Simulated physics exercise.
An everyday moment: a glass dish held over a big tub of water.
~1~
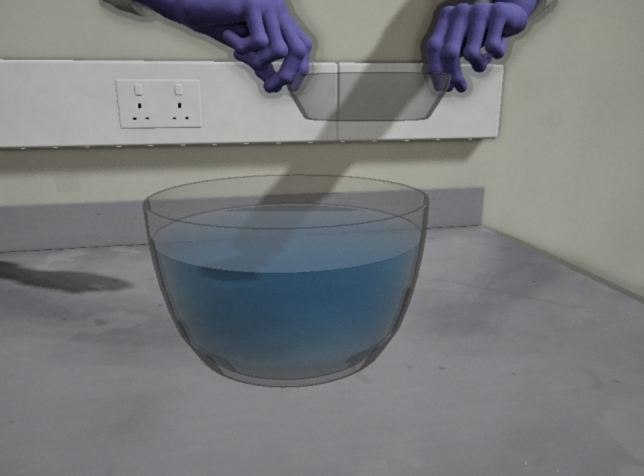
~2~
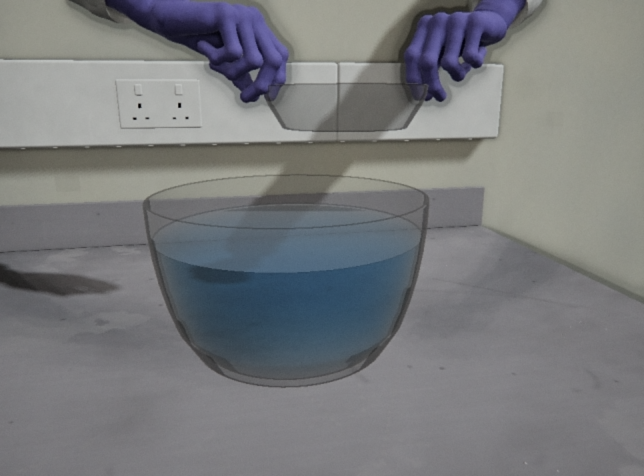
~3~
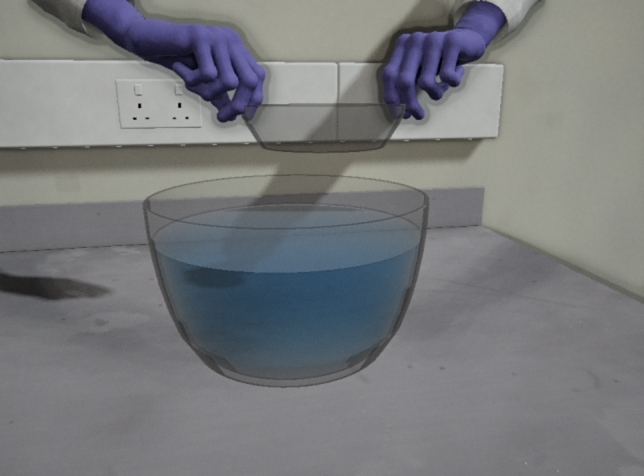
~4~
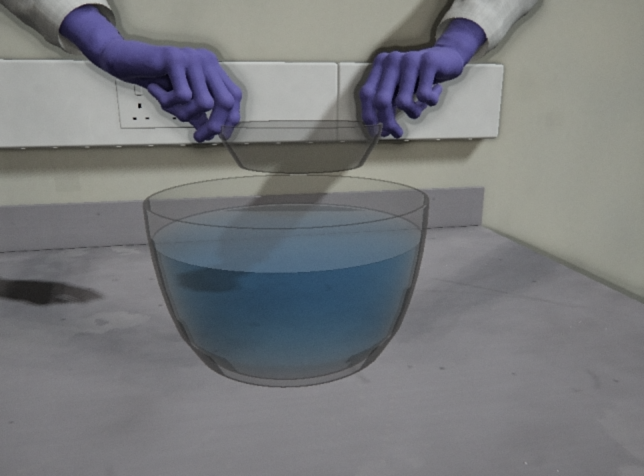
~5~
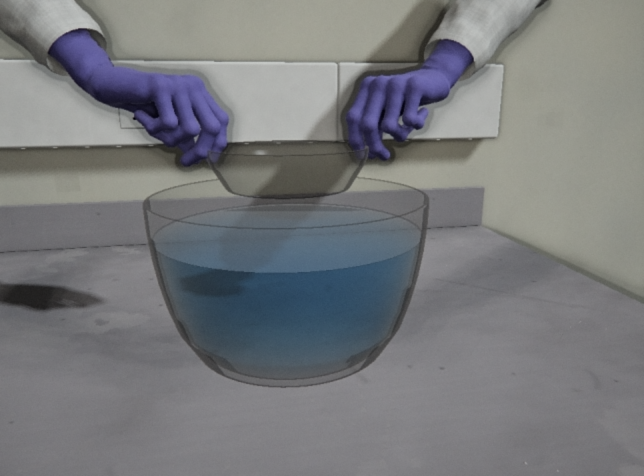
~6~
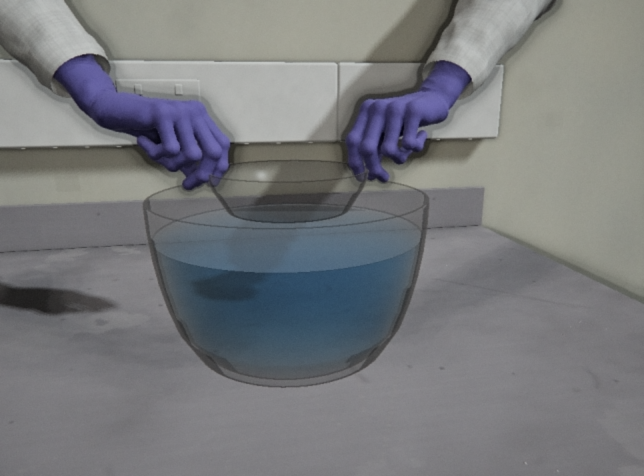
Two purple-gloved hands held a shallow, clear dish above a big glass bowl of blue water, then lowered it down and to the left until it was just over the water.
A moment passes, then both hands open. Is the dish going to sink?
Stays on top.
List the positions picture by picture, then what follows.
The first frame shows dish (367, 95) empty; above the big tub.
The second frame shows dish (345, 104) empty; coming down.
The third frame shows dish (323, 123) empty; lower.
The fourth frame shows dish (301, 142) empty; lower still.
The fifth frame shows dish (288, 164) empty; close to the surface.
The sixth frame shows dish (288, 187) empty; just over the surface.
Shortly, the dish dips into the water.
Then, it bobs and steadies.
At the finish, the dish floats with most of its side showing.
